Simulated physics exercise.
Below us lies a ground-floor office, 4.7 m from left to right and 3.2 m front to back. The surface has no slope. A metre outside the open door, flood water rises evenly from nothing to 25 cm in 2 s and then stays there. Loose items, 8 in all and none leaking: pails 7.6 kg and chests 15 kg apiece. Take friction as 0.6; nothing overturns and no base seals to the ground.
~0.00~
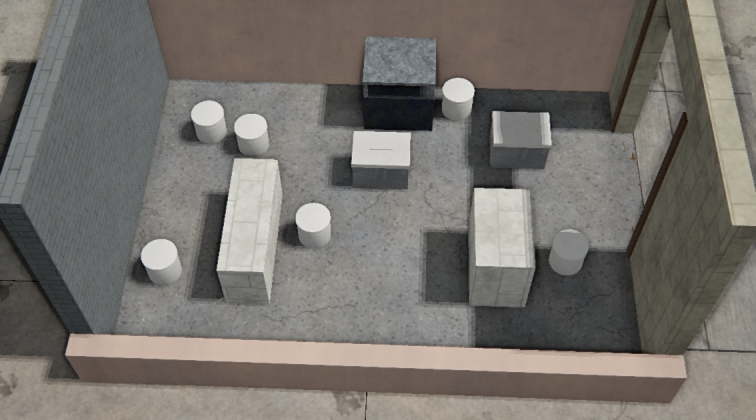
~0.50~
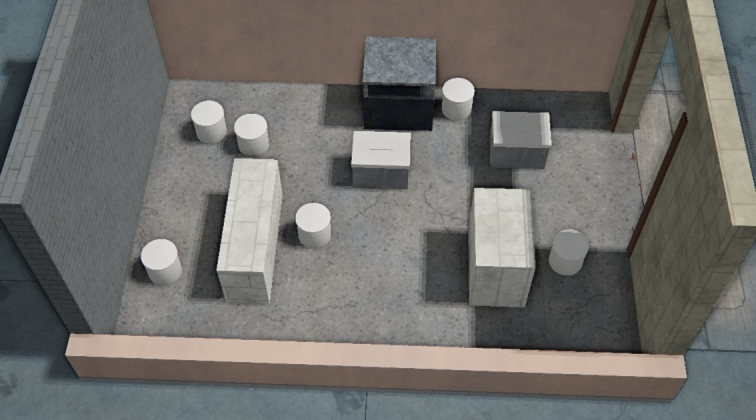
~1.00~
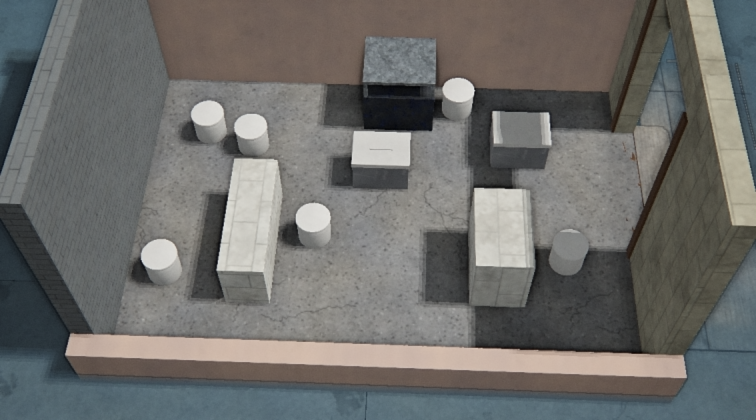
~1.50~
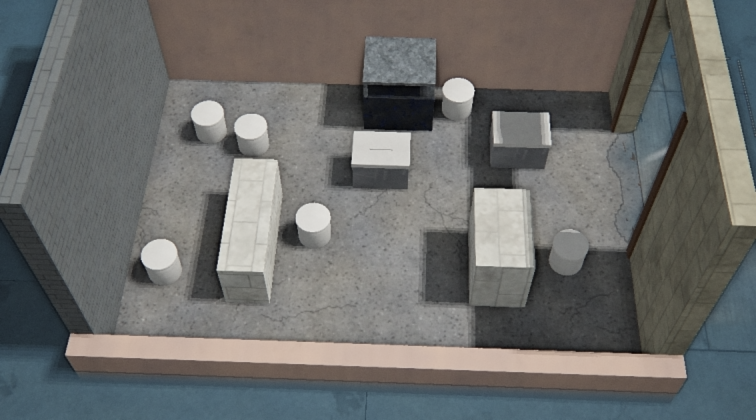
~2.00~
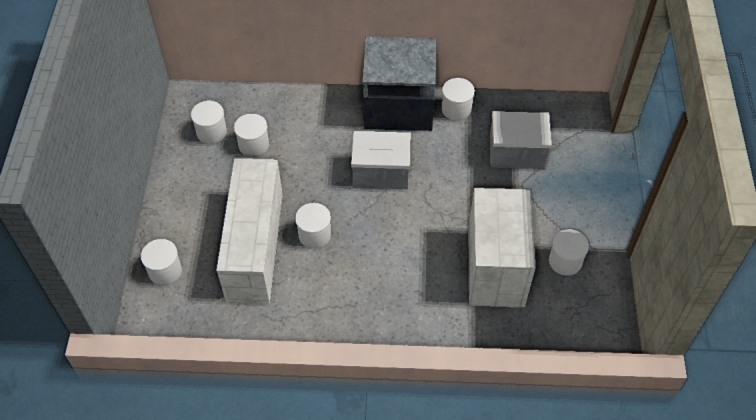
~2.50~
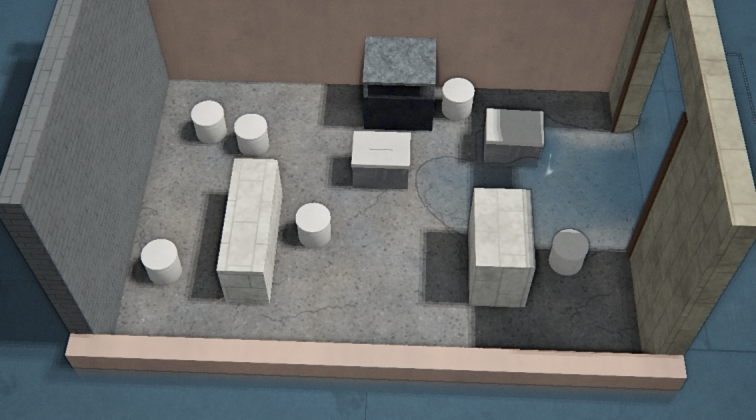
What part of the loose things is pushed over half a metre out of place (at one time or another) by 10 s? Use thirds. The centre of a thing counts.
Share: At least two thirds.
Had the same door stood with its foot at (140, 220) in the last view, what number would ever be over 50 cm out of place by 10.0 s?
Then 4.
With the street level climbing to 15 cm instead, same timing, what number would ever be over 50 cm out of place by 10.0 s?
In that case 3 of them.
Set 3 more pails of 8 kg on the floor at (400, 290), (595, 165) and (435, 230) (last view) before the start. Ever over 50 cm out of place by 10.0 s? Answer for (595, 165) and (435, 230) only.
In that order: Over, over.
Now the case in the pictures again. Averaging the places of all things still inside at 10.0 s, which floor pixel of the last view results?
At about (299, 233).
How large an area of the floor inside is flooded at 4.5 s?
Roughly 10.0 m2.
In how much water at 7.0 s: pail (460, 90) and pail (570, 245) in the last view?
About 14 and 7 cm.
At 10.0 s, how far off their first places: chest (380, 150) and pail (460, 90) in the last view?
In that order: 150 cm, 250 cm.
After 3.5 s 1 of 8 are over 50 cm from their spots; 0 afloat.
After 4.5 s 3 of 8 are over 50 cm from their spots; 3 afloat.
After 7.0 s 4 of 8 are over 50 cm from their spots; 3 afloat.
After 10.0 s 6 of 8 are over 50 cm from their spots, and 7 have been at some point; 7 afloat.
